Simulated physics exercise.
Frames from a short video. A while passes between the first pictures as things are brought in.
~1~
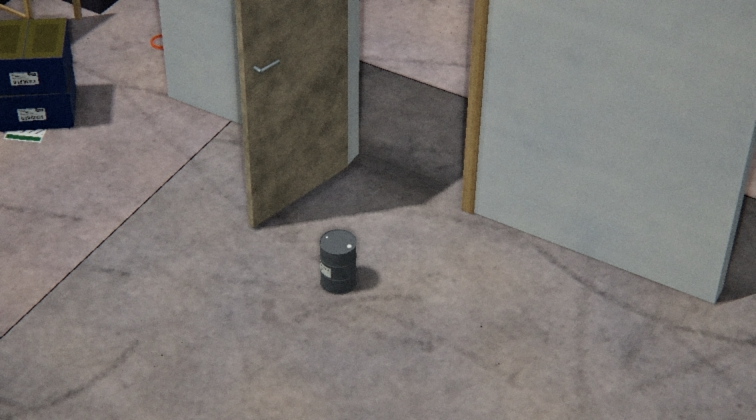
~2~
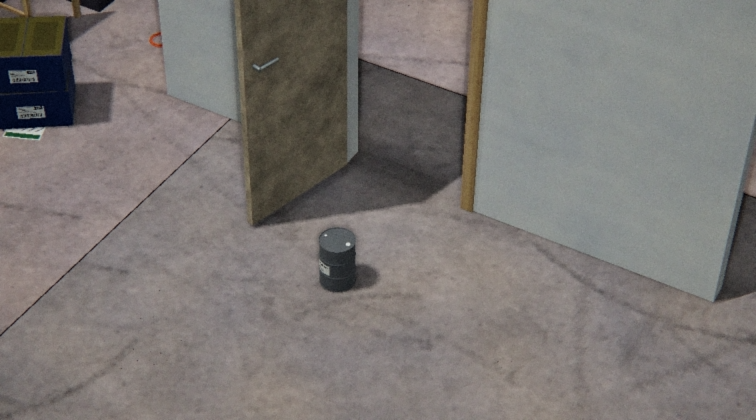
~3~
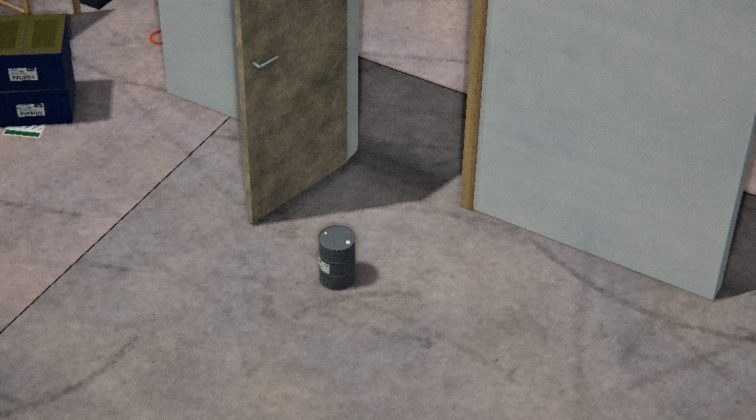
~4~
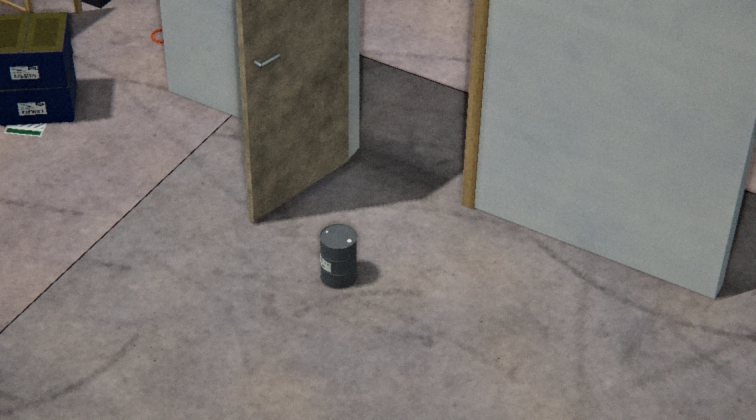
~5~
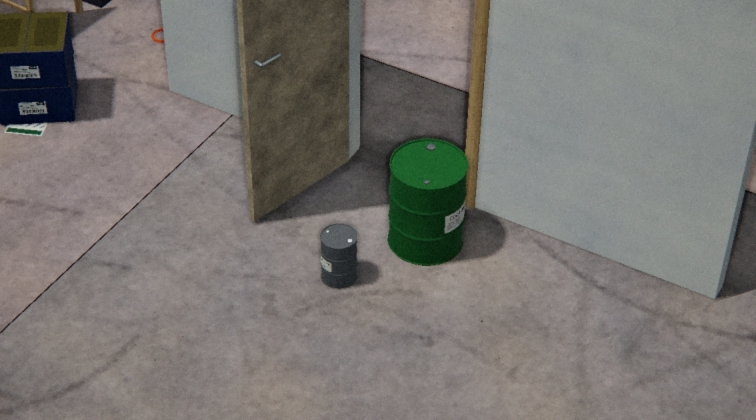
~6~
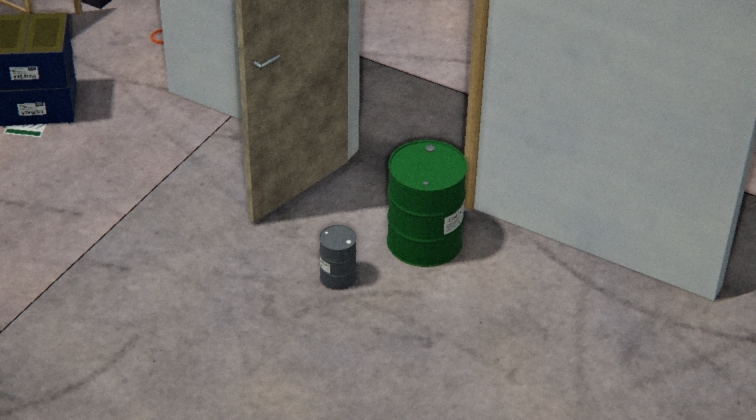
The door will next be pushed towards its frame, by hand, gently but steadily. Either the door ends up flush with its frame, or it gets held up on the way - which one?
It gets held up on the way.
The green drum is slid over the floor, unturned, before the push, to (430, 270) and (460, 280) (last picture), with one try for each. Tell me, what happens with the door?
1: Swings home; 2: Swings home.
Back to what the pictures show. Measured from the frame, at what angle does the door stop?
It comes to about 45°.
Then, 0.70 s past the last view, open by 92°.
Then, 1.30 s past the last view, open by 71°.
Then, 1.80 s past the last view, open by 51°.
Finally, open by 43°; both still in place. Final places as the last picture's camera would see them, green drum near (427, 204).
